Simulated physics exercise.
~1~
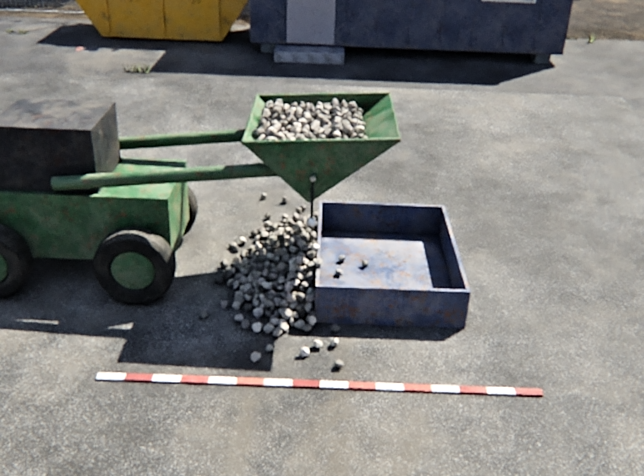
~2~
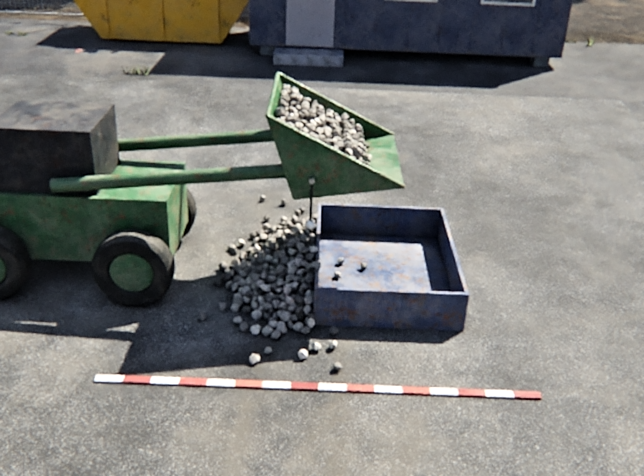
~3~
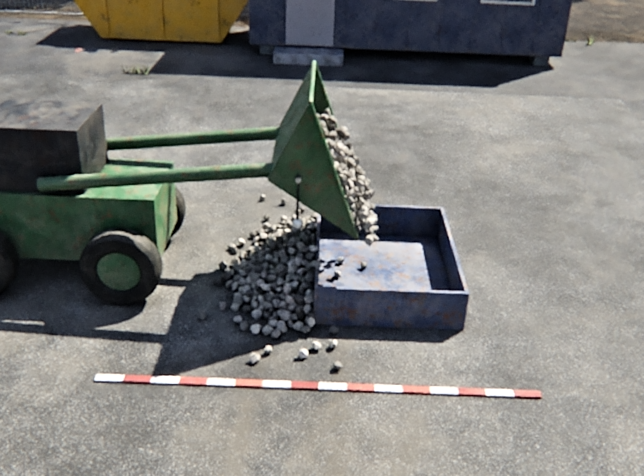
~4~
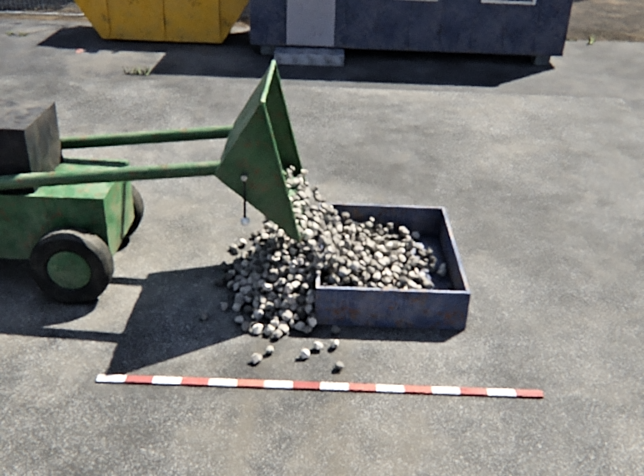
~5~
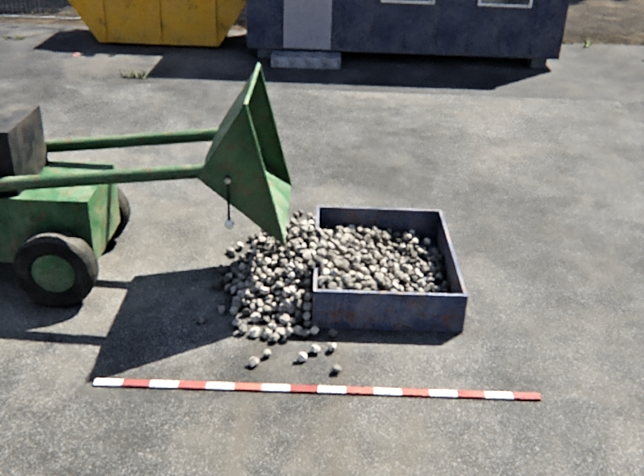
On a paved yard, a green loader tips stones into a low bin while backing left.
